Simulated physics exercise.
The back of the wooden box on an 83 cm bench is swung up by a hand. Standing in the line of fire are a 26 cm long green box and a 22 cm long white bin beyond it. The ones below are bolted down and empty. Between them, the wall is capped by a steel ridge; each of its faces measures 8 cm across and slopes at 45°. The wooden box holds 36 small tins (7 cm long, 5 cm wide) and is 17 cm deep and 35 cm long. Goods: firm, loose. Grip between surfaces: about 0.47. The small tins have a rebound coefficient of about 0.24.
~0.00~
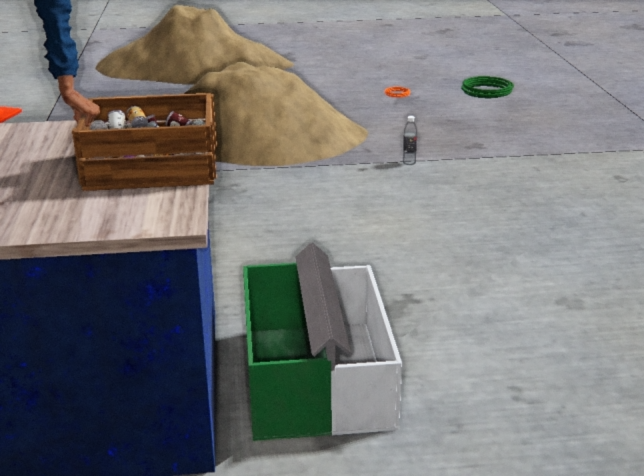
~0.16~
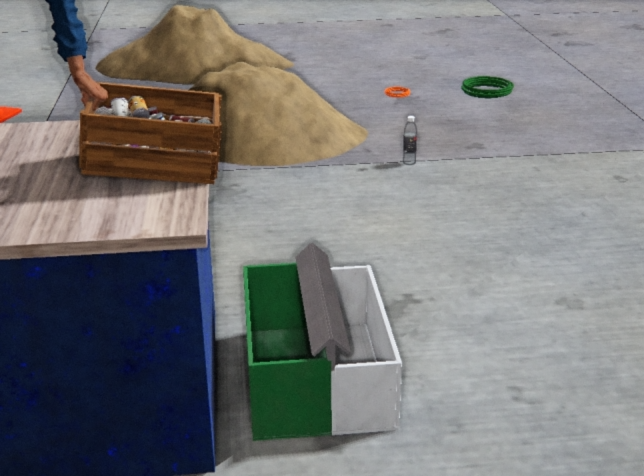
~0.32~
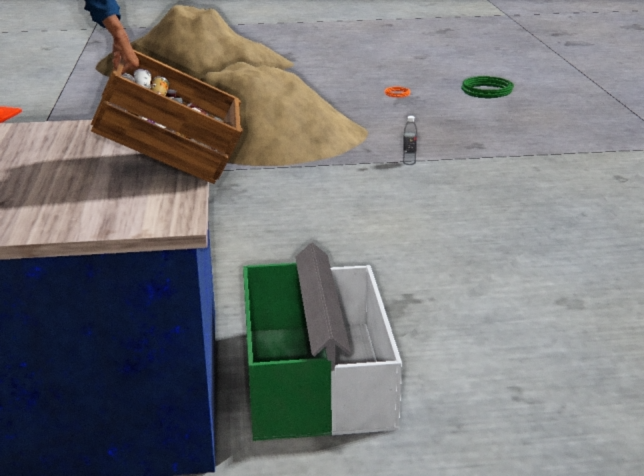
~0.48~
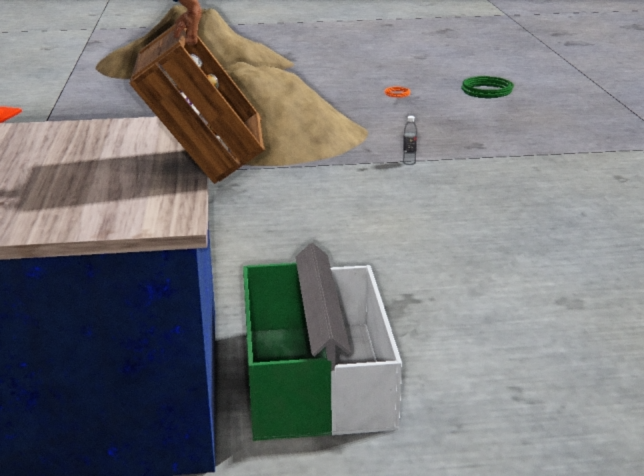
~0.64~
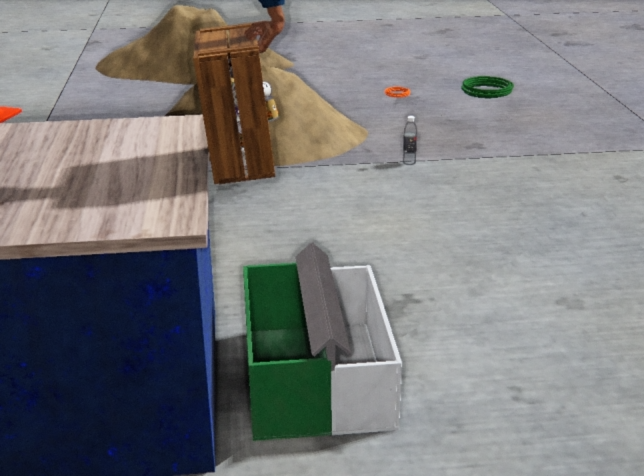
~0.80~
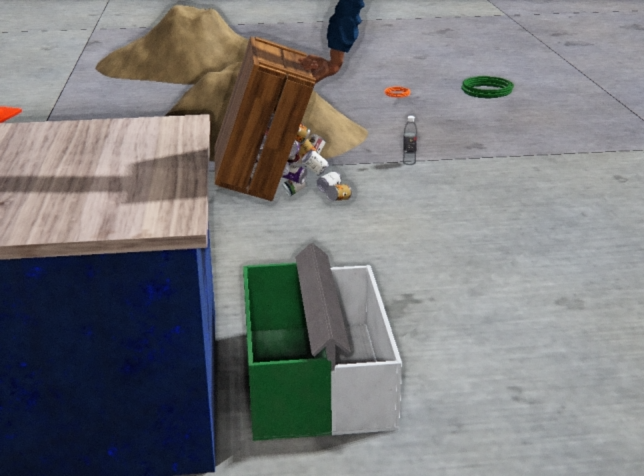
On a concrete floor, a hand swings a wooden box over a bench's edge, spilling small tins.
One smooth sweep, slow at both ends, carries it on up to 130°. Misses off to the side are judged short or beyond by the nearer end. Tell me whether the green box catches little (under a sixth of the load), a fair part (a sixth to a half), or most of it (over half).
It catches a fair part.
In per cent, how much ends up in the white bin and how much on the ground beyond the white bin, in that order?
Estimate: 45 % then 30 %.
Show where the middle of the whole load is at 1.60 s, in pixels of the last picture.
Somewhere near (349, 367) in pixels.
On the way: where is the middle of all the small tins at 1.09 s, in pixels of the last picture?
(352, 284).
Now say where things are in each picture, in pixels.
In the first picture (places track the rim corner closest to us here), wooden box (79, 131); green box (253, 364); tipped 0°; all still inside.
In the second picture, wooden box (87, 114); tipped 8°.
In the third picture, wooden box (120, 77); tipped 28°.
In the fourth picture, wooden box (184, 48); tipped 56°.
In the fifth picture, wooden box (259, 54); tipped 85°.
In the sixth picture, wooden box (314, 87); green box (253, 364); tipped 110°; 10 out, the lowest tin at (339, 193).
After 0.93 s, tilt 125°; 14 still in the wooden box and 22 in the air.
After 1.09 s, tilt 130°; 3 still in the wooden box, 7 in the white bin, 2 on the ground beyond the white bin and 24 in the air.
After 1.31 s, tilt 130°; 6 in the green box, 14 in the white bin, 8 on the ground beyond the white bin and 8 in the air.
Final count (at 1.60 s), 9 in the green box, 16 in the white bin and 11 on the ground beyond the white bin. Asked share, 9 of 36, 25 per cent.
